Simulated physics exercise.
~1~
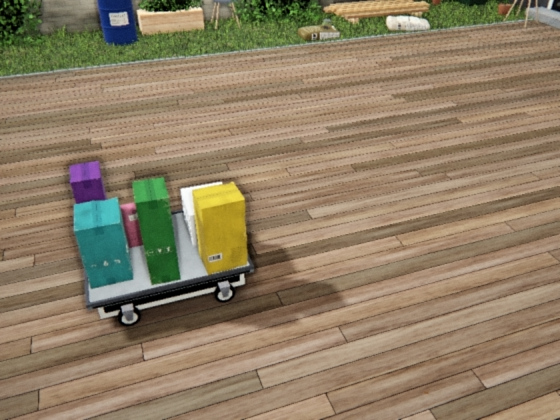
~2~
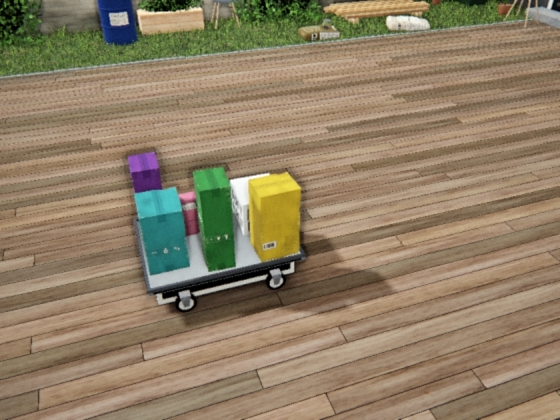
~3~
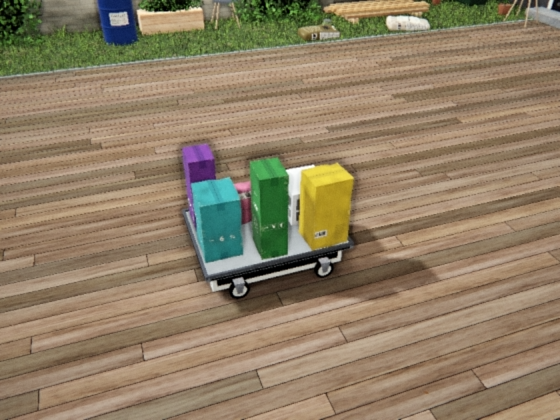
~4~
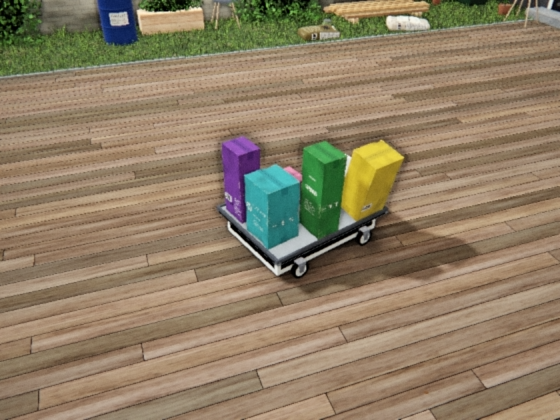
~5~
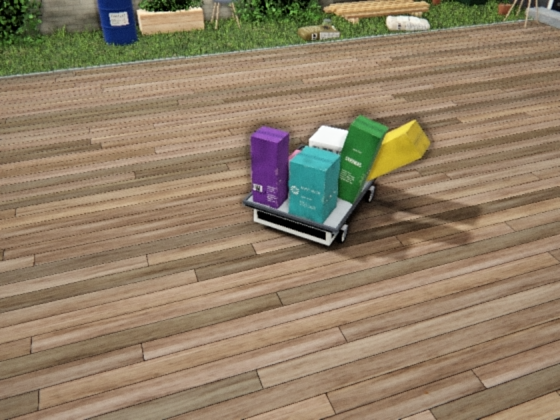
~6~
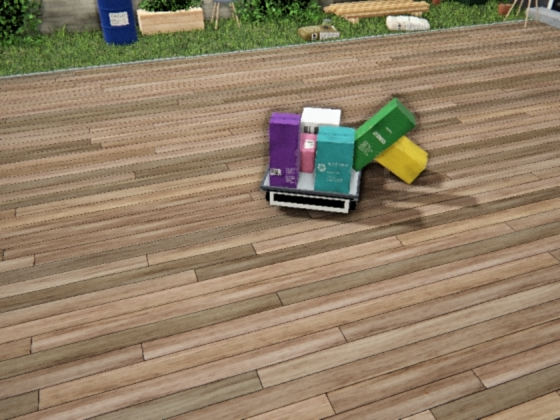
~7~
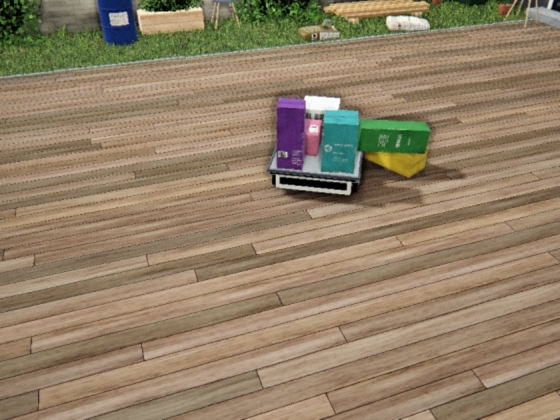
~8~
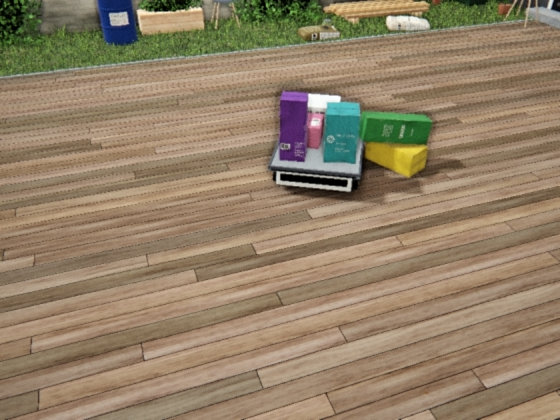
Cart of coloured boxes rolling right across wooden deck, turning away and stopping as yellow then green boxes topple off its right side.
